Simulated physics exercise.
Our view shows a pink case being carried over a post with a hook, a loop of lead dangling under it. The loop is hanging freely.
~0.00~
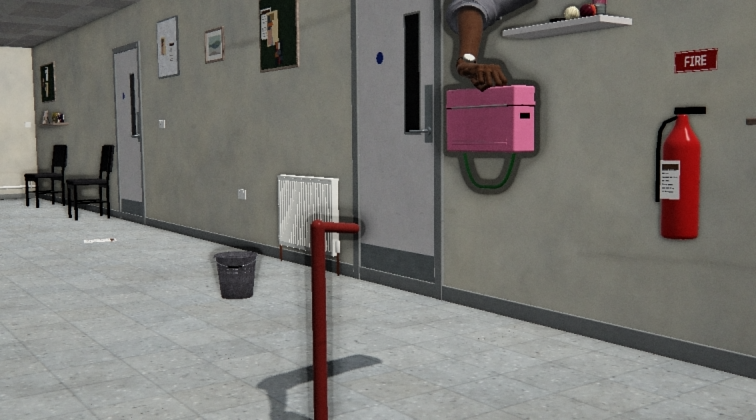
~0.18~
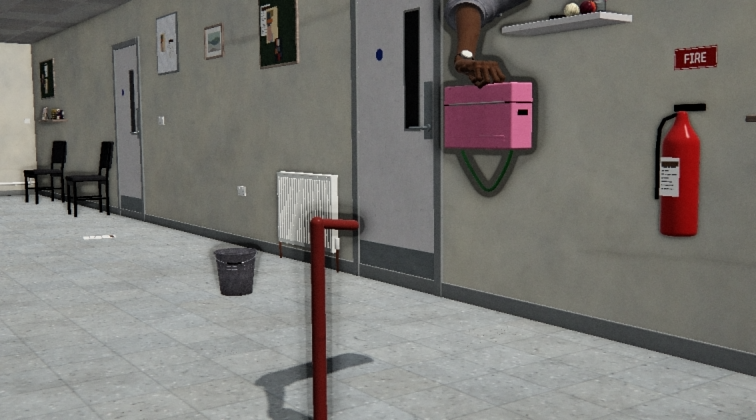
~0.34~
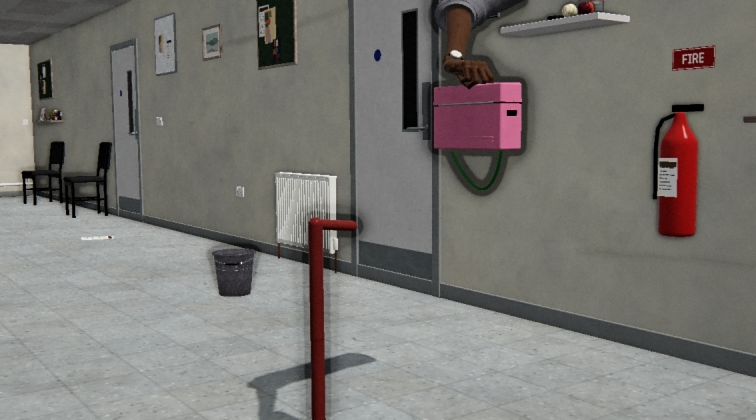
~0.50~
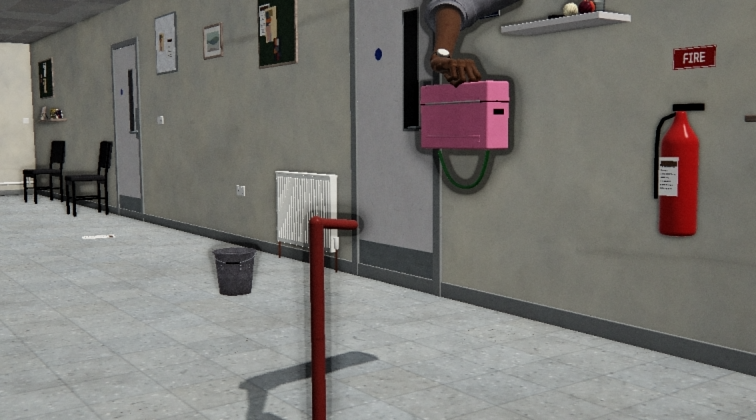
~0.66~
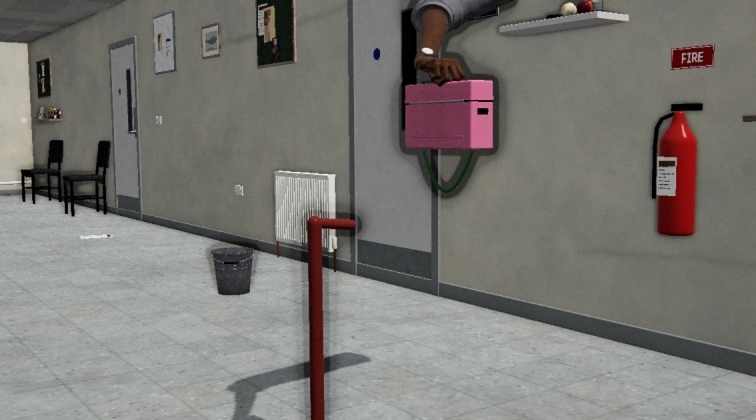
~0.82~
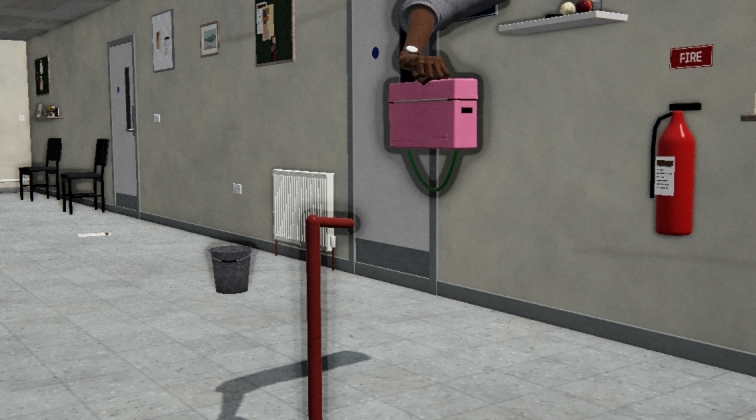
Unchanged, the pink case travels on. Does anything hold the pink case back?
I expect the post will let it through.
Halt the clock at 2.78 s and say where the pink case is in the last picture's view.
Around (216, 113).
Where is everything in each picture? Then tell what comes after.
In the first picture, pink case (489, 120); hook tip (354, 229).
In the second picture, pink case (486, 117); bottom of the loop (487, 190).
In the third picture, pink case (476, 117).
In the fourth picture, pink case (463, 116); bottom of the loop (464, 187).
In the fifth picture, pink case (447, 116).
In the sixth picture, pink case (431, 115); bottom of the loop (433, 190); hook tip (349, 224); hook points towards it, loop hangs above the hook.
After 1.84 s, case over the post near (329, 114).
After 2.78 s, case past the post near (216, 112).
In the end, case past the post near (162, 112). The pink case comes away clean.
